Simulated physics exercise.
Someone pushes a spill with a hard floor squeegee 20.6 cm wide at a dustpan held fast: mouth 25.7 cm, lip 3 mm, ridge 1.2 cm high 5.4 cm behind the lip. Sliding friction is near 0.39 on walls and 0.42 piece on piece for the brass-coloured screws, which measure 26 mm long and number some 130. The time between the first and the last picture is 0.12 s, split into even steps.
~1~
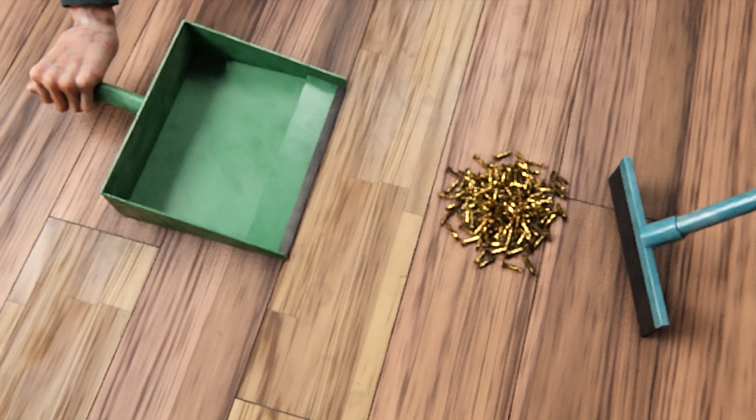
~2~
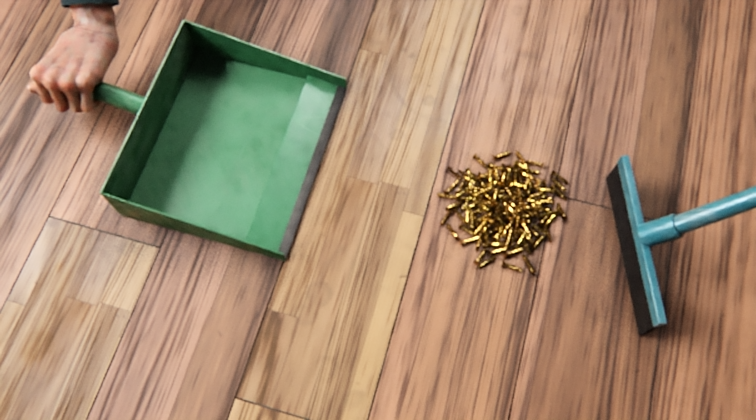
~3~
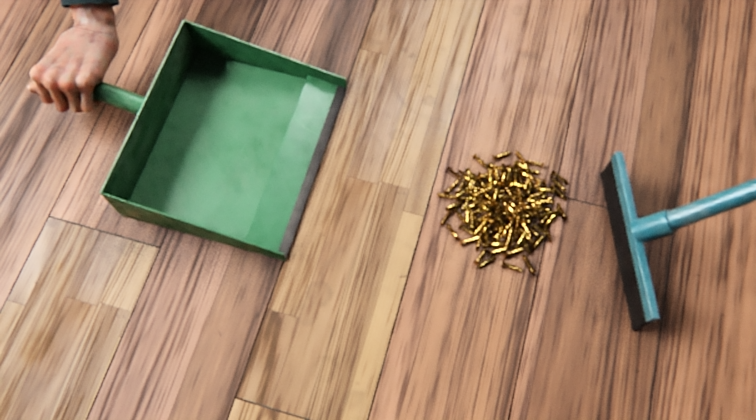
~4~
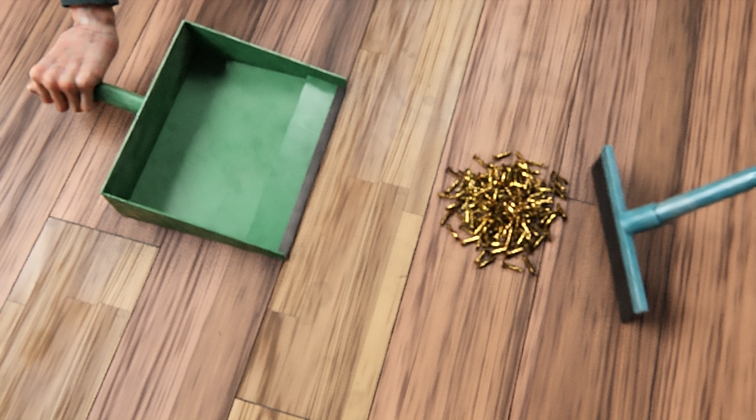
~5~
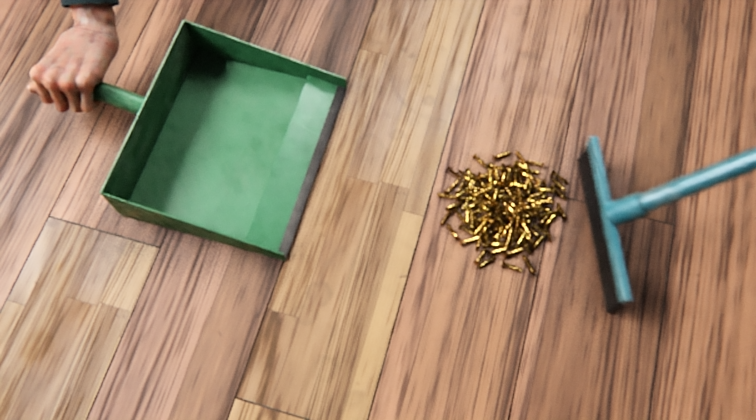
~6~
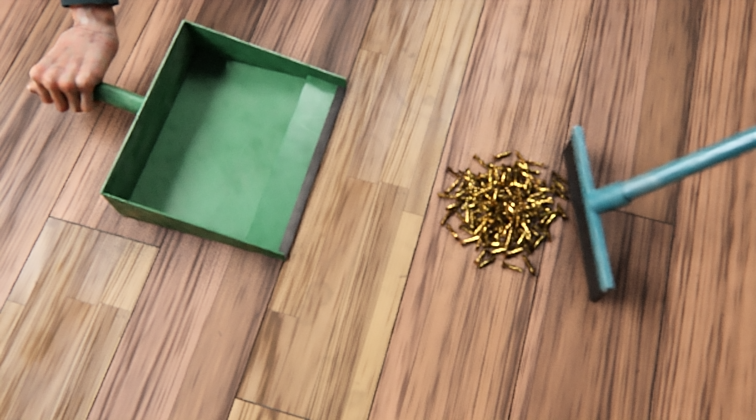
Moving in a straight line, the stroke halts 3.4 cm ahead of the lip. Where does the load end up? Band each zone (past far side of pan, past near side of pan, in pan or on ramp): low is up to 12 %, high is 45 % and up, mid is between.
Far side low, near side low, pan low.
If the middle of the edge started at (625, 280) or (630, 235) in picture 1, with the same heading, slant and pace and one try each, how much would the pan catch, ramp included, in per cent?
I'd put it near 0 per cent for the first and near 0 per cent for the second.
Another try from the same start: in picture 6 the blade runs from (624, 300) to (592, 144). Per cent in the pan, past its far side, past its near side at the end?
Pan 0 % / far 5 % / near 0 %.
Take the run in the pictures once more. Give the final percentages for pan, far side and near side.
The far side gets 5, the near side 0 and the pan 0.
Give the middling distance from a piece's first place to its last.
That distance is close to 18 cm.
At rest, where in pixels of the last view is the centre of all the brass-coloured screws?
Close to pixel (360, 172).
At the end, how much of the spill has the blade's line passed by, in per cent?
About 25 percent.
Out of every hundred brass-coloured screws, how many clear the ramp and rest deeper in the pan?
Close to 0 per cent.
Then, 0.16 s after the last picture, middle of the blade 20 cm from the lip; 0 % over the lip, far side 0 %, near side 0 %.
Then, 0.28 s after the last picture, middle of the blade 10 cm from the lip; 0 % over the lip, far side 5 %, near side 0 %.
Then, 0.51 s after the last picture, middle of the blade 7 cm from the lip; 0 % over the lip, far side 5 %, near side 0 %.
In the end, far side 5 %, near side 0 %, pan 0 %, in front of the lip or behind the blade 95 %.
